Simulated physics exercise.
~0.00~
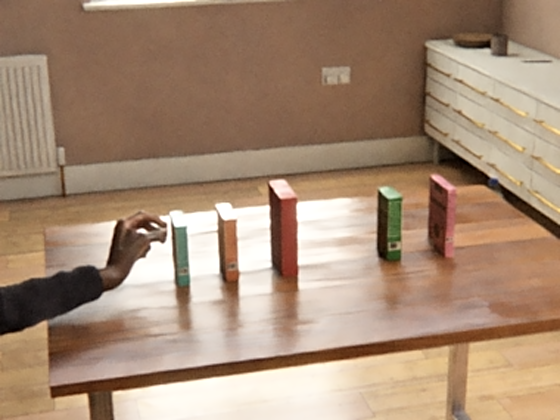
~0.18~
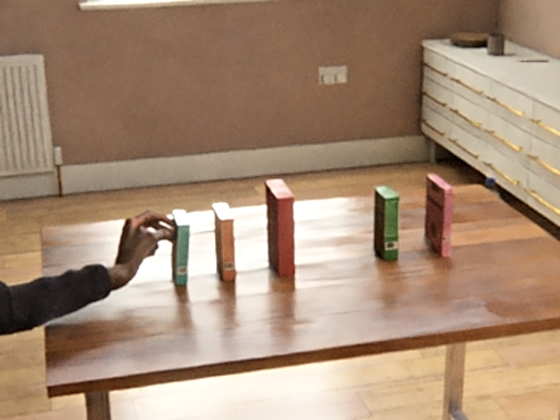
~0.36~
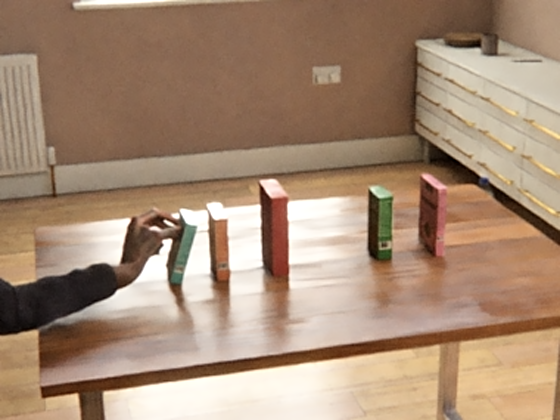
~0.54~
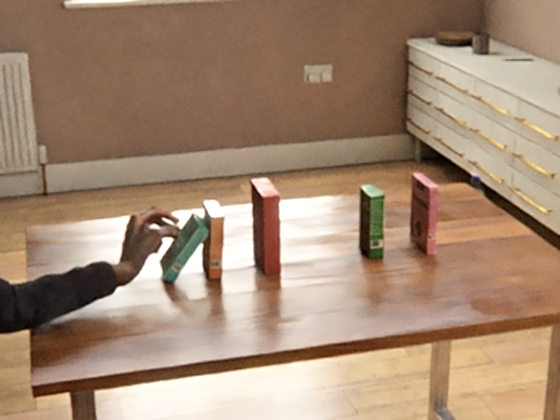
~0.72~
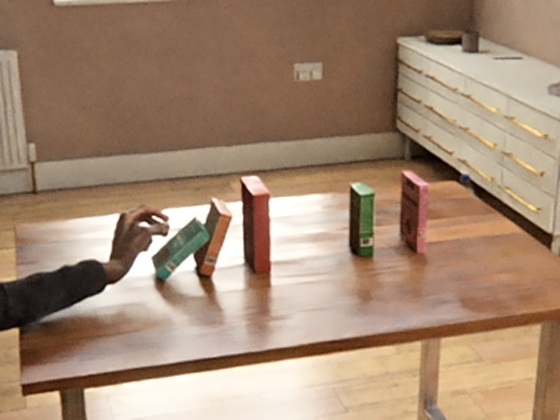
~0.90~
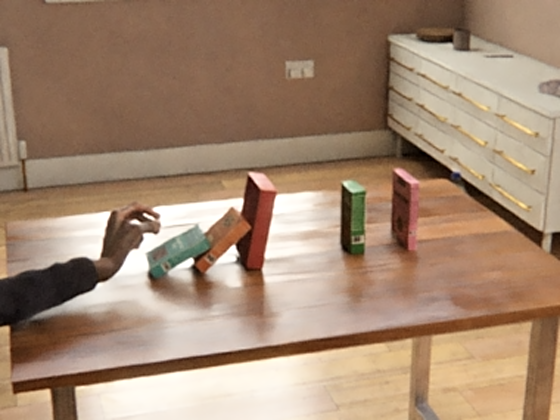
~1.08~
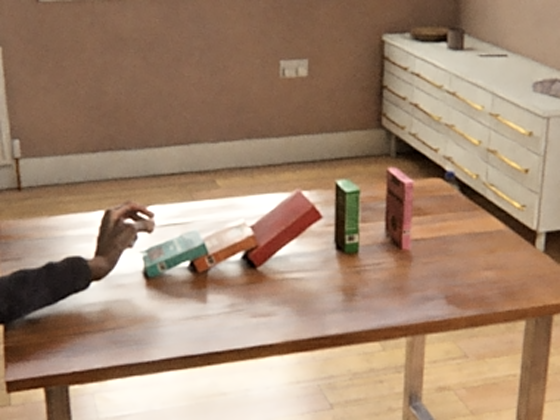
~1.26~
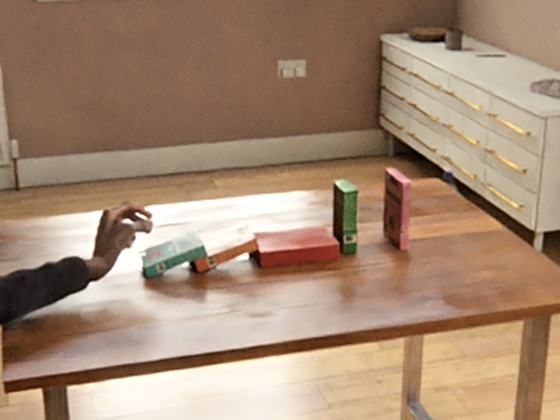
In this clip, a hand tips a turquoise packet rightward on a wooden table, toppling an orange packet and then a red block in turn. The three end up fallen, with the green and pink packets still upright to the right.
